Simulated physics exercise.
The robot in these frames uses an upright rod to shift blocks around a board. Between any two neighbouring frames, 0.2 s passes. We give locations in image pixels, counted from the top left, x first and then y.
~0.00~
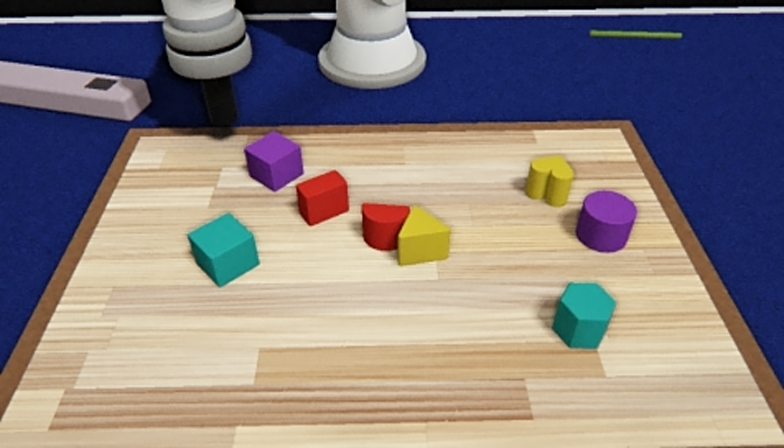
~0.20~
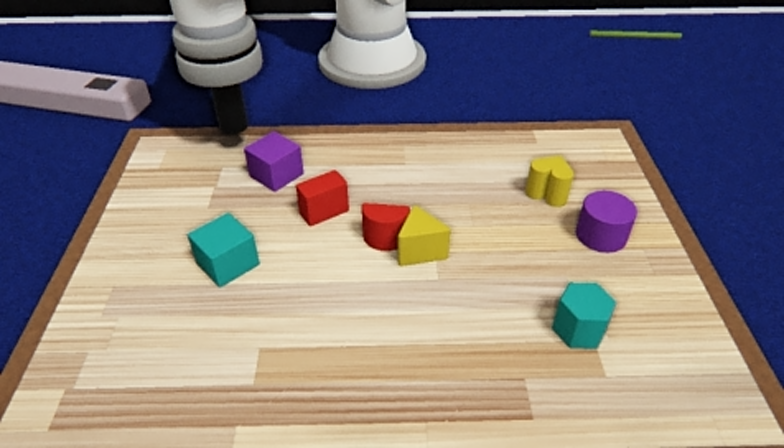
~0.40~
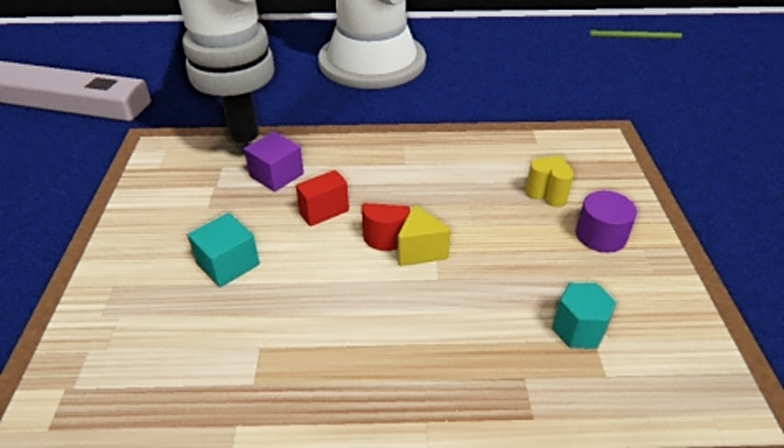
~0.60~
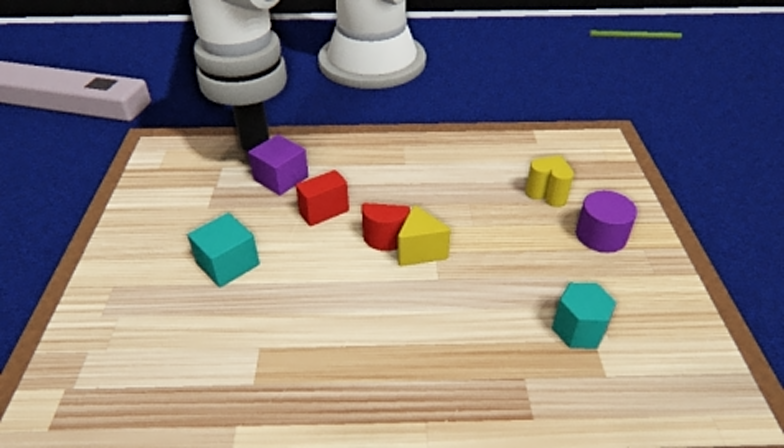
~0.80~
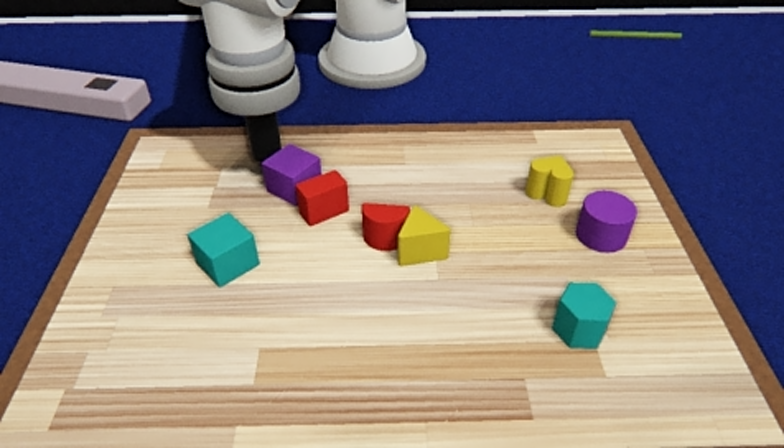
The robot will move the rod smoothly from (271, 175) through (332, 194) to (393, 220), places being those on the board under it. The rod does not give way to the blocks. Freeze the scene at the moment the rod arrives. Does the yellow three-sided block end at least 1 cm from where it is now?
Short answer: No.
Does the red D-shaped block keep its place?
That would be a no.
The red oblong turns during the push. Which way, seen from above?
From above, clockwise.
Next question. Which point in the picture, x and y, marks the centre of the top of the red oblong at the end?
The middle of its top is at (337, 228).
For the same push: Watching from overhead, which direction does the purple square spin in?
Spin direction: Clockwise.
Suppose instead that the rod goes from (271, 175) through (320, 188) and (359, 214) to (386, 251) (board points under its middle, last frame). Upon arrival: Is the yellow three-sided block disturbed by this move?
By the time the path is finished, it has moved at least a centimetre.
What follows on the original path. One third of the way, rod at (309, 167); purple square at (326, 177), turned 30° clockwise; red oblong at (336, 198).
Two thirds of the way, rod at (352, 181); purple square at (355, 198), turned 70° clockwise; red oblong at (339, 221), turned 50° clockwise; red D-shaped block at (388, 220), turned 55° anticlockwise.
At the end, rod at (393, 199); purple square at (362, 208), turned 90° clockwise; red oblong at (337, 228), turned 65° clockwise; red D-shaped block at (389, 224), turned 65° anticlockwise; yellow three-sided block not moved.
